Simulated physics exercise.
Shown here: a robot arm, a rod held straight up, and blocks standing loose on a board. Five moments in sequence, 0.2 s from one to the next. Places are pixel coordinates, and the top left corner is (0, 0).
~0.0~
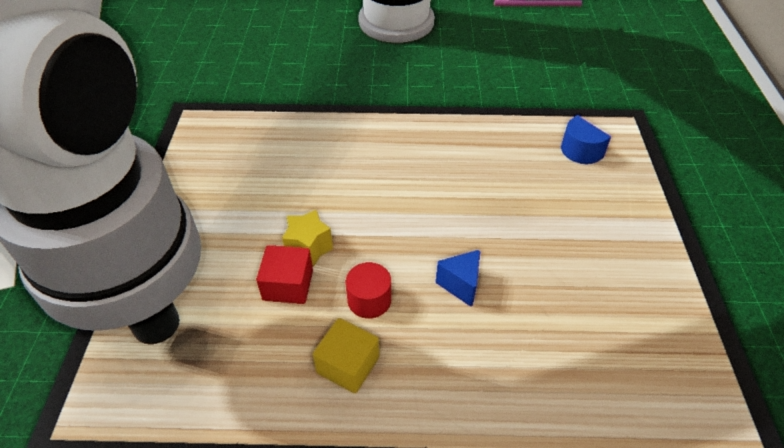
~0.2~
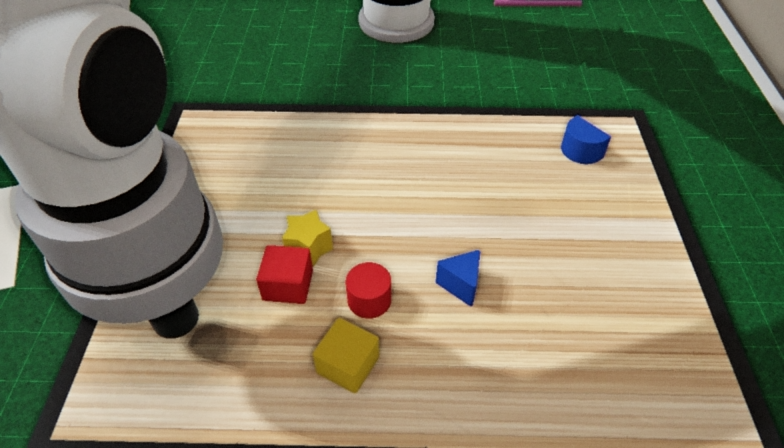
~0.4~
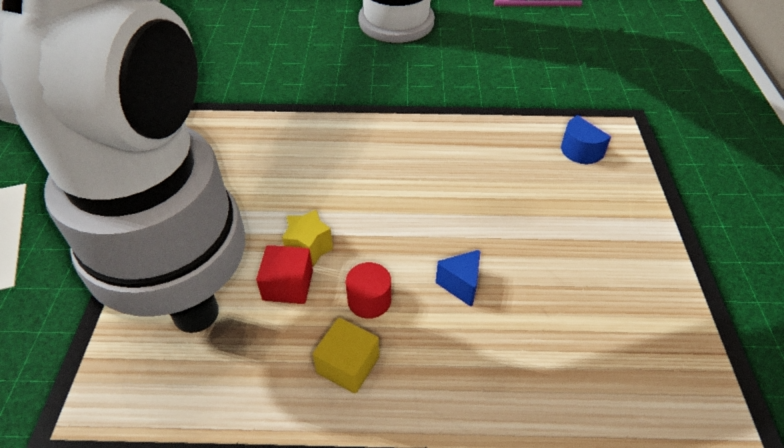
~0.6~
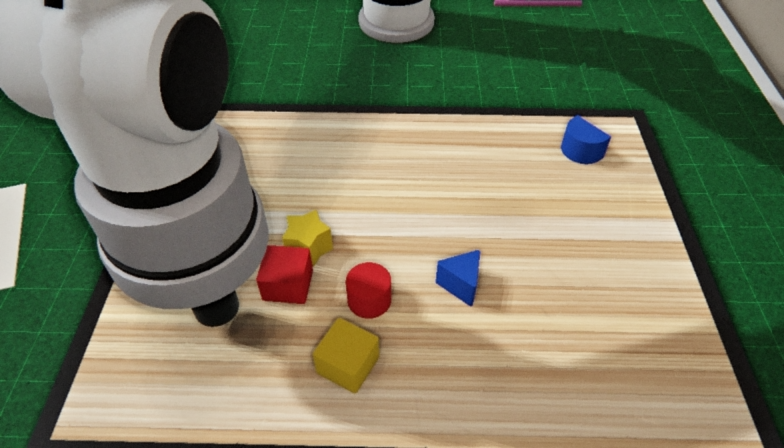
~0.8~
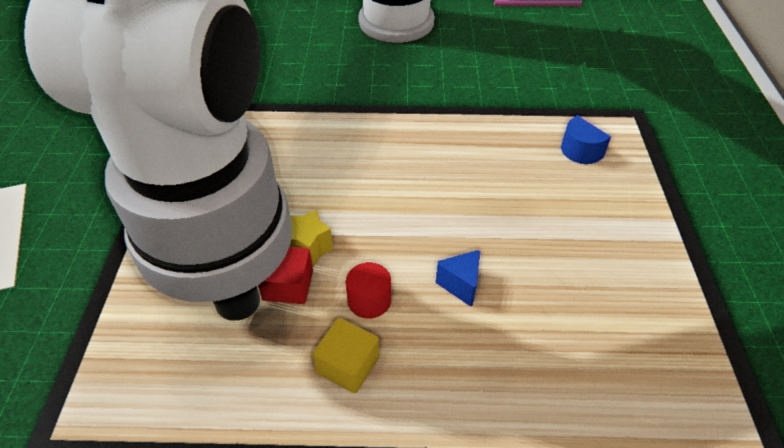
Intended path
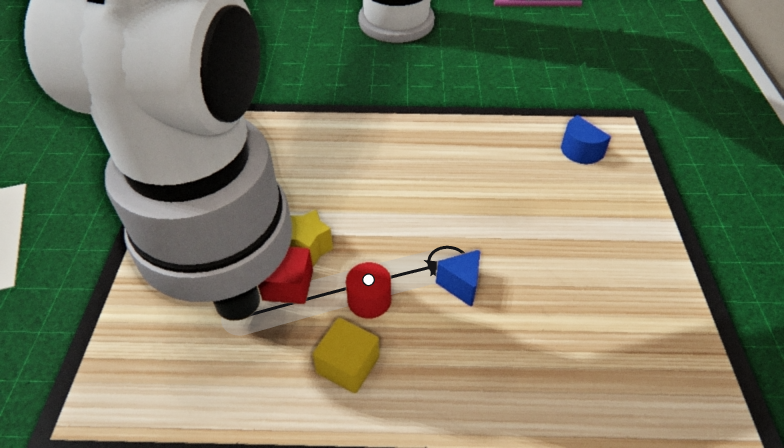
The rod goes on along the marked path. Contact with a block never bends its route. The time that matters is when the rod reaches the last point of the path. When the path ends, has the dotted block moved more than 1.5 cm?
Going by the path, yes.
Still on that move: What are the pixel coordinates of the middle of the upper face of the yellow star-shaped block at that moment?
In the picture, that point is around (315, 206).
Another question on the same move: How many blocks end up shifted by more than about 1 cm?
The answer will be at least three.
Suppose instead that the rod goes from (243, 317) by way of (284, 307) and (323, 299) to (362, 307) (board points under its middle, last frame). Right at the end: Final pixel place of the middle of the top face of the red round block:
Close to (405, 282).
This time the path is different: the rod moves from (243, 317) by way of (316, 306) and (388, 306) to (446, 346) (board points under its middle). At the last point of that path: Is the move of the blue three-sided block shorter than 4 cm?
Final answer: Yes.
The line goes from (243, 317) to (449, 263); the dot is on the red round block.
The first path, step by step. One third of the way, rod at (313, 282); red square at (313, 242); yellow star-shaped block at (316, 209), turned 25° anticlockwise.
Two thirds of the way, rod at (384, 264); red square at (319, 238), turned 20° anticlockwise; yellow star-shaped block at (315, 206), turned 35° anticlockwise; red round block at (418, 282).
At the end, rod at (450, 248); red square at (319, 238), turned 20° anticlockwise; yellow star-shaped block at (315, 206), turned 35° anticlockwise; red round block at (434, 284); blue three-sided block at (469, 268).
